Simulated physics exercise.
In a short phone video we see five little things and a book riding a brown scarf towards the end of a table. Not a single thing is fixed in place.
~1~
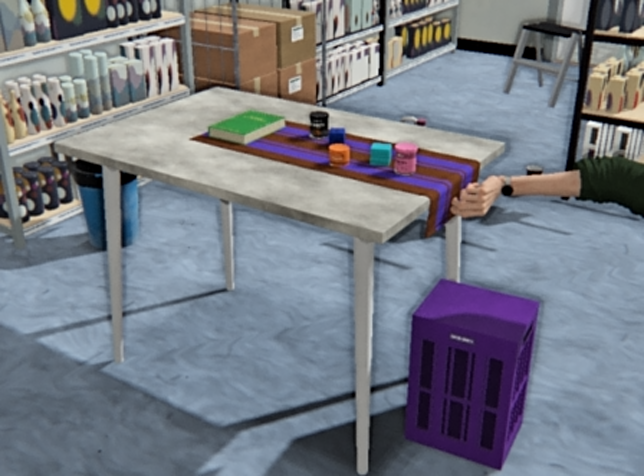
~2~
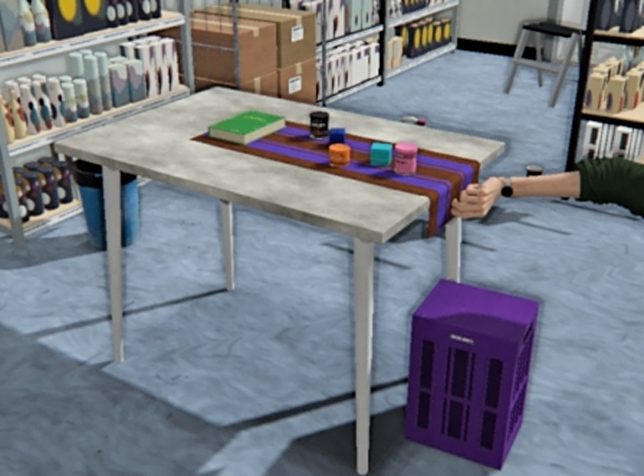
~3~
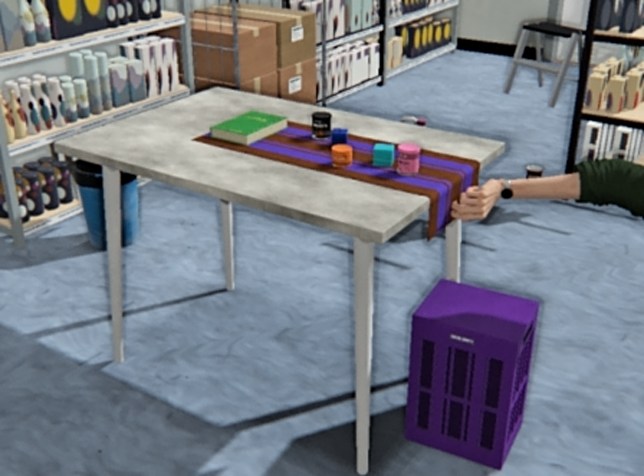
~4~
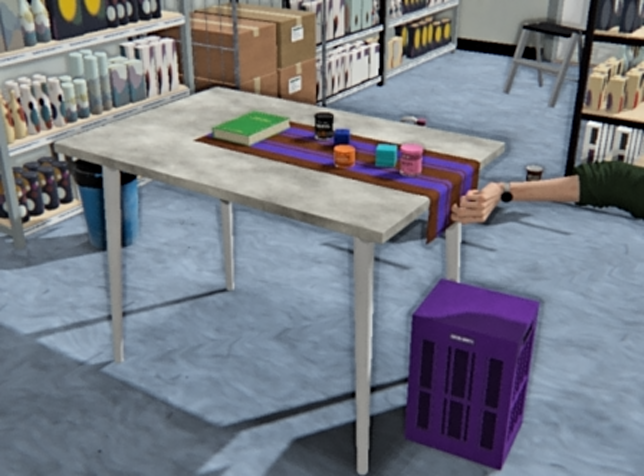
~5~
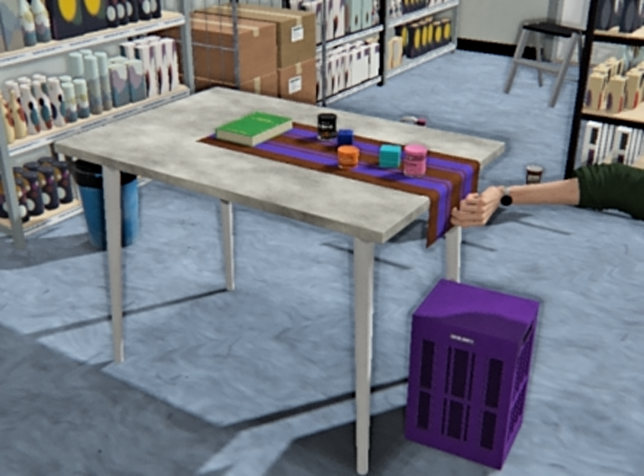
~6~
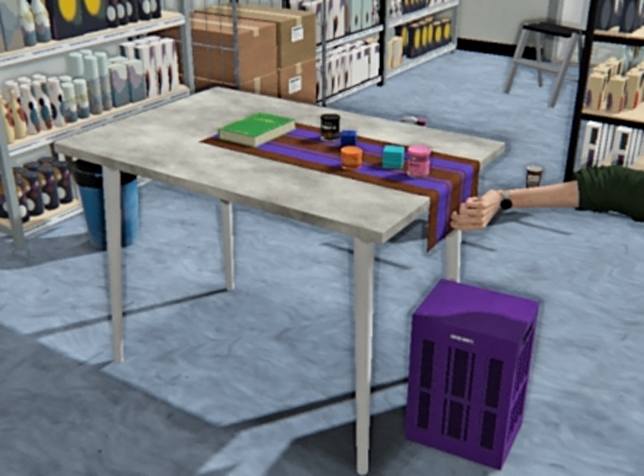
In a storeroom lined with shelves, a hand at the right gripped a brown and purple scarf on a table and slowly drew it slightly over the edge, carrying a green book and small colourful containers along.
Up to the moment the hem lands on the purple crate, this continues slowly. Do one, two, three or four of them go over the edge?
Yeah well, the pull sends off two pieces and stops there.
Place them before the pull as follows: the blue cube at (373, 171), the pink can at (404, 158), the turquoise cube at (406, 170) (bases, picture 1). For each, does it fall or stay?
Blue cube gone, pink can gone, turquoise cube gone.
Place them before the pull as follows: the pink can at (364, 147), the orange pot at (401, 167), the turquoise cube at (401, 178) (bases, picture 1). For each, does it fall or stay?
Result - pink can retained; orange pot lost; turquoise cube lost.
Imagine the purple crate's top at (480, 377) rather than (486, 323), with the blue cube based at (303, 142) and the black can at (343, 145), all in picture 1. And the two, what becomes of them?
The blue cube stays put, the black can is lost.
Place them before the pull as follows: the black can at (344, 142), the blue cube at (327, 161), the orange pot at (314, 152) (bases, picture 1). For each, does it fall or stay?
Looks like the black can hangs in there, the blue cube hangs in there, and the orange pot hangs in there.
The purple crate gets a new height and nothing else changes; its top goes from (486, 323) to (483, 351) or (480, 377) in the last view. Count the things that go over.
Counts: 3 / 4.
A little later, hem near (451, 270); pink can gone.
Next, hem on the crate; pink can and turquoise cube gone.
When it is over, hem on the crate; pink can and turquoise cube gone. It carries off two.
